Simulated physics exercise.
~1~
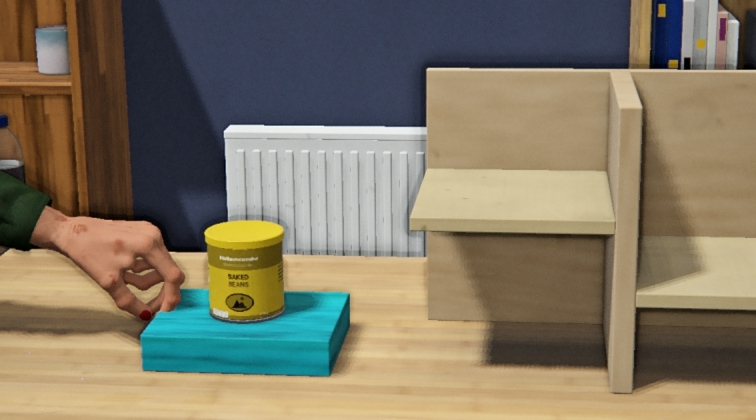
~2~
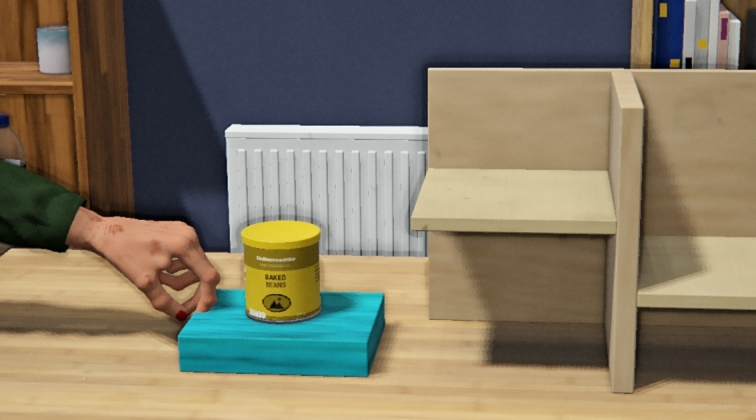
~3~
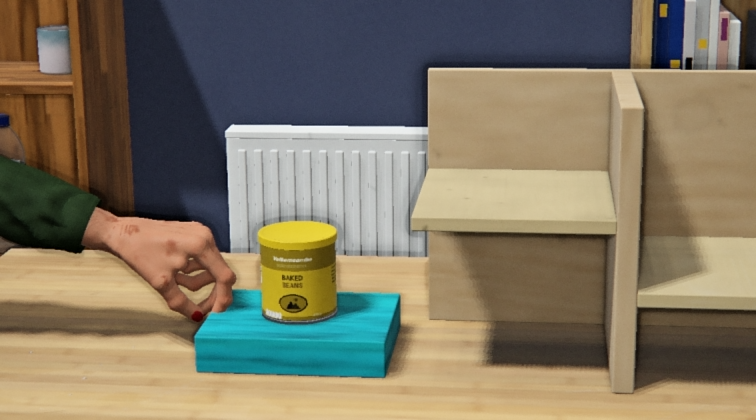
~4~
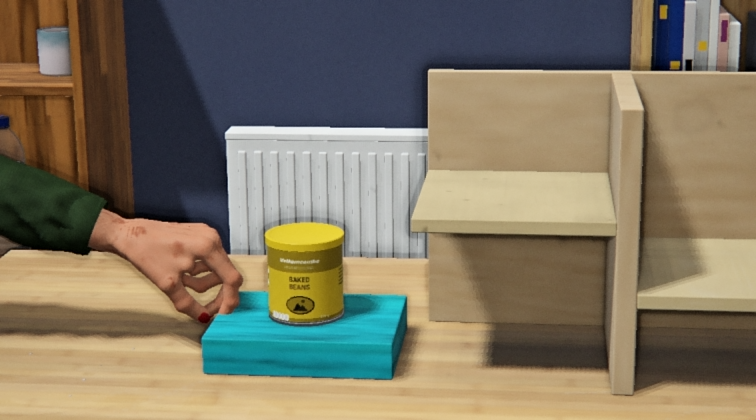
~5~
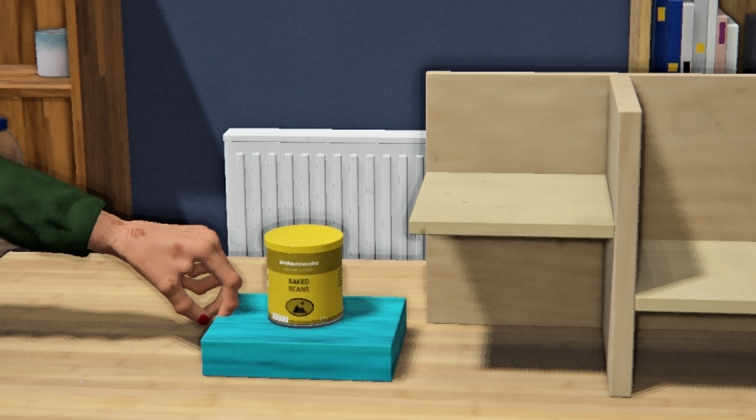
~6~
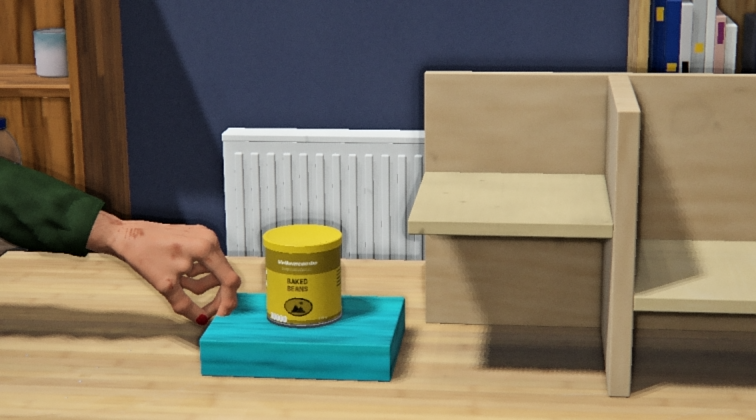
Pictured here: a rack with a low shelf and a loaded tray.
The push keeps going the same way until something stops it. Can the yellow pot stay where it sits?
Outcome - yellow pot goes in clear.
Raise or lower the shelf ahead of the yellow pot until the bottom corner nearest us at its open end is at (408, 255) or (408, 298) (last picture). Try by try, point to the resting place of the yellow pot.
Roughly (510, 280) and (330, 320).
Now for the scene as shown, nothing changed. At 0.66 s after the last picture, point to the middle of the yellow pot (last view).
(352, 278).
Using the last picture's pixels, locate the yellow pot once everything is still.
It comes to rest at about (506, 282) in the last picture.
Then, 0.66 s later than the last frame, yellow pot riding along near (351, 278).
Then, 1.20 s later than the last frame, yellow pot riding along near (417, 279).
Then, 1.64 s later than the last frame, yellow pot riding along near (471, 281).
When it is over, the yellow pot passes below, near (506, 281).
